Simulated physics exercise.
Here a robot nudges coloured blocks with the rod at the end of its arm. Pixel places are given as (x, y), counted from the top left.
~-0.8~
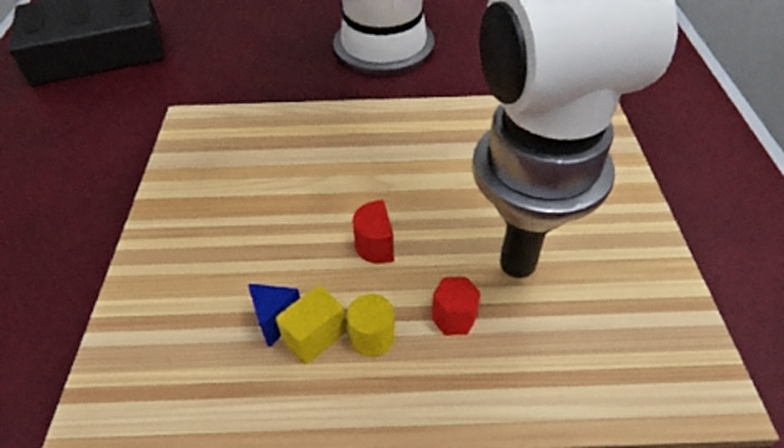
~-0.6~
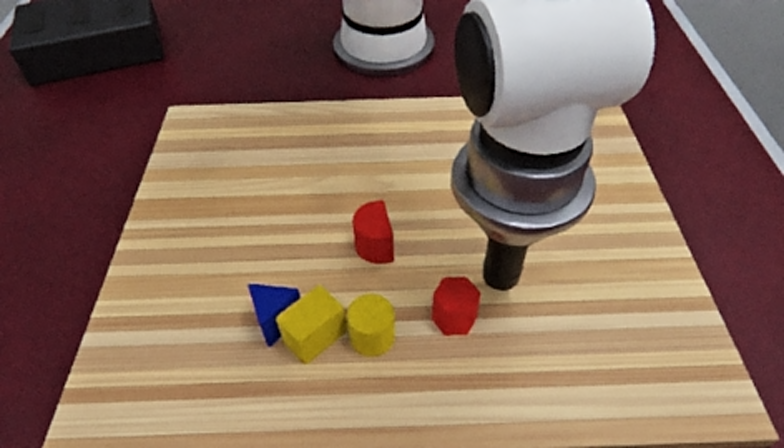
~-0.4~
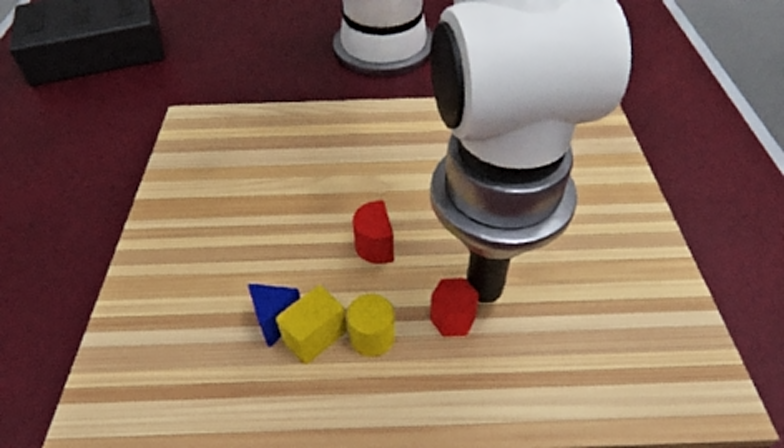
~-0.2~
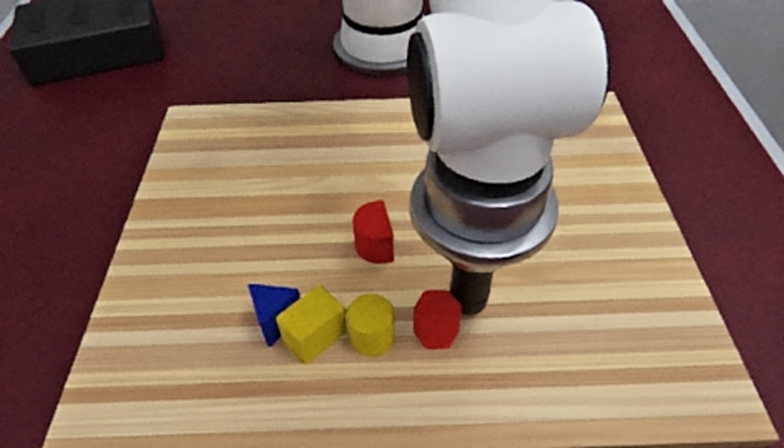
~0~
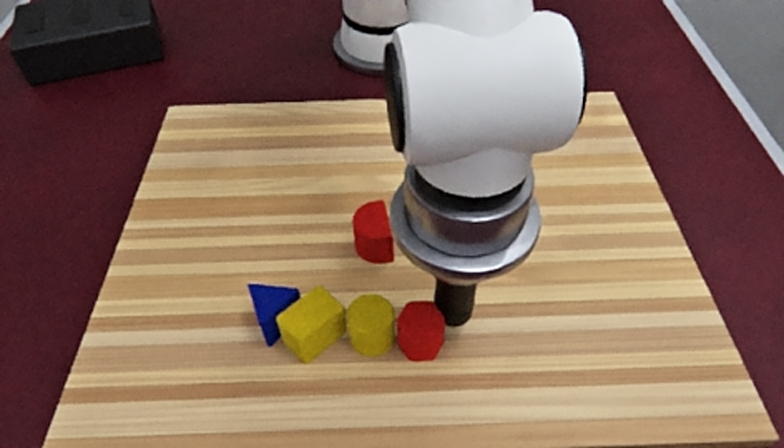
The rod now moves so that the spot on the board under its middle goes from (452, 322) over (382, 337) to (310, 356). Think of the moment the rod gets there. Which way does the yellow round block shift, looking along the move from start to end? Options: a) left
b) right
a (left)
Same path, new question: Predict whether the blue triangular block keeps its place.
At the end of the path, it will have moved.
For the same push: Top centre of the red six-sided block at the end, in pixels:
My best guess is (385, 351).
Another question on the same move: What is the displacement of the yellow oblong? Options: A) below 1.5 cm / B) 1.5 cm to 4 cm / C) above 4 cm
Letter B.
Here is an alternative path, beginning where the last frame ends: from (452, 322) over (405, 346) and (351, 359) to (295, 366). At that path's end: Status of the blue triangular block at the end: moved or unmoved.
The blue triangular block is moved.
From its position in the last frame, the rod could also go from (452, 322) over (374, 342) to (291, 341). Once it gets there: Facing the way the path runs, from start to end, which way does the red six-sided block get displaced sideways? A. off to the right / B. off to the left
B: Off to the left.
On the path given first. One third of the way, rod at (405, 320); yellow round block at (355, 320); red six-sided block at (393, 343), turned 50° anticlockwise.
Two thirds of the way, rod at (357, 332); blue triangular block at (254, 292); yellow oblong at (283, 308); yellow round block at (312, 335); red six-sided block at (385, 351), turned 75° anticlockwise.
At the end, rod at (307, 346); blue triangular block at (251, 290), turned 15° clockwise; yellow oblong at (277, 308); yellow round block at (266, 362); red six-sided block at (385, 351), turned 75° anticlockwise.
